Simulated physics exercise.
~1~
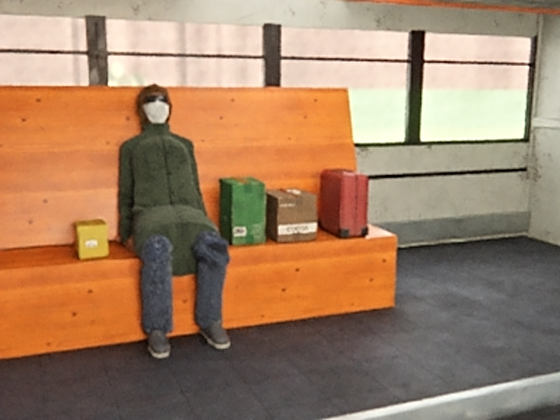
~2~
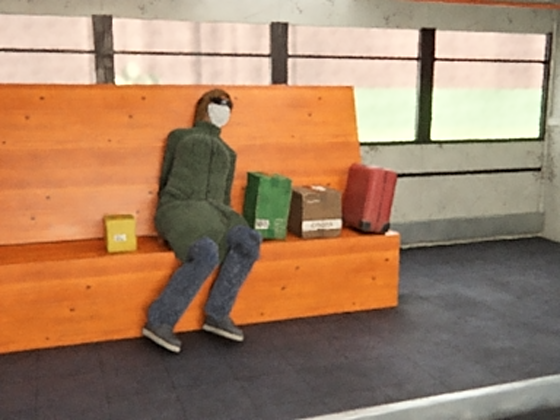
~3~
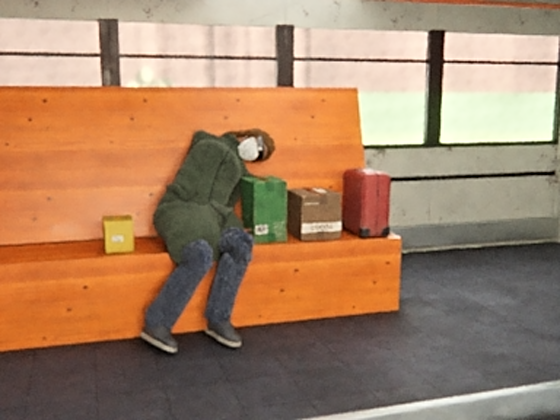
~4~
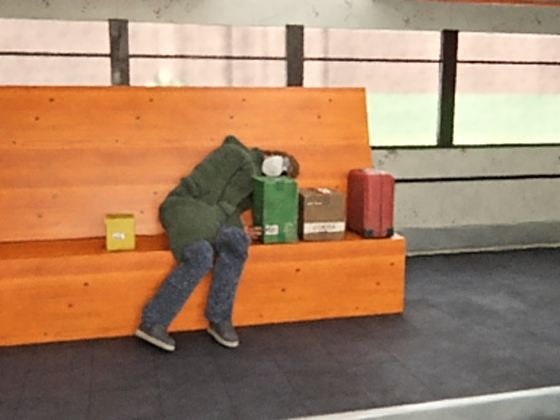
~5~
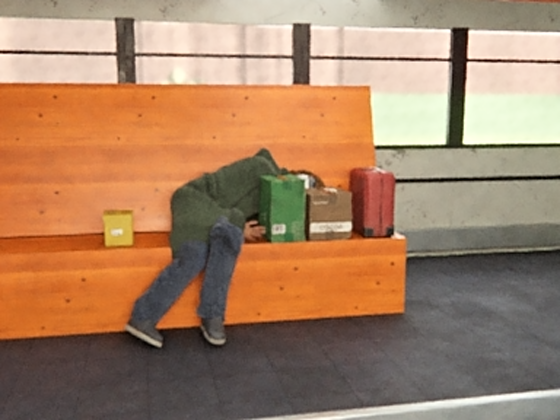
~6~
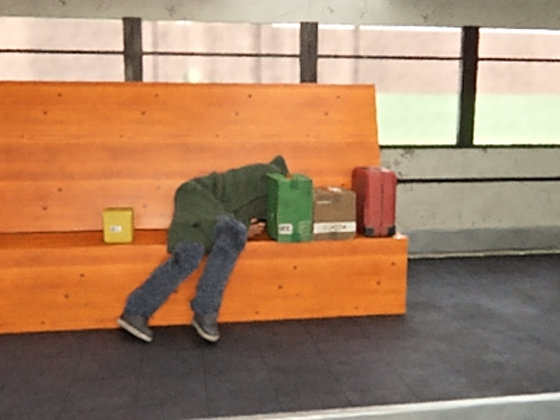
Inside a rail car, seen from across the dark floor with windows behind, a person in a green coat, jeans, dark glasses and a pale mask sits slumped on a long orange bench. A small yellow tub sits to the left, and a green pack, a brown holdall and a red case stand to the right. The sleeper tips right as the luggage shifts slightly right and the red case leans, then settles upright. The sleeper folds sideways, head sinking beside and then behind the green pack. At the end the hips remain seated and every bag is still on the bench.
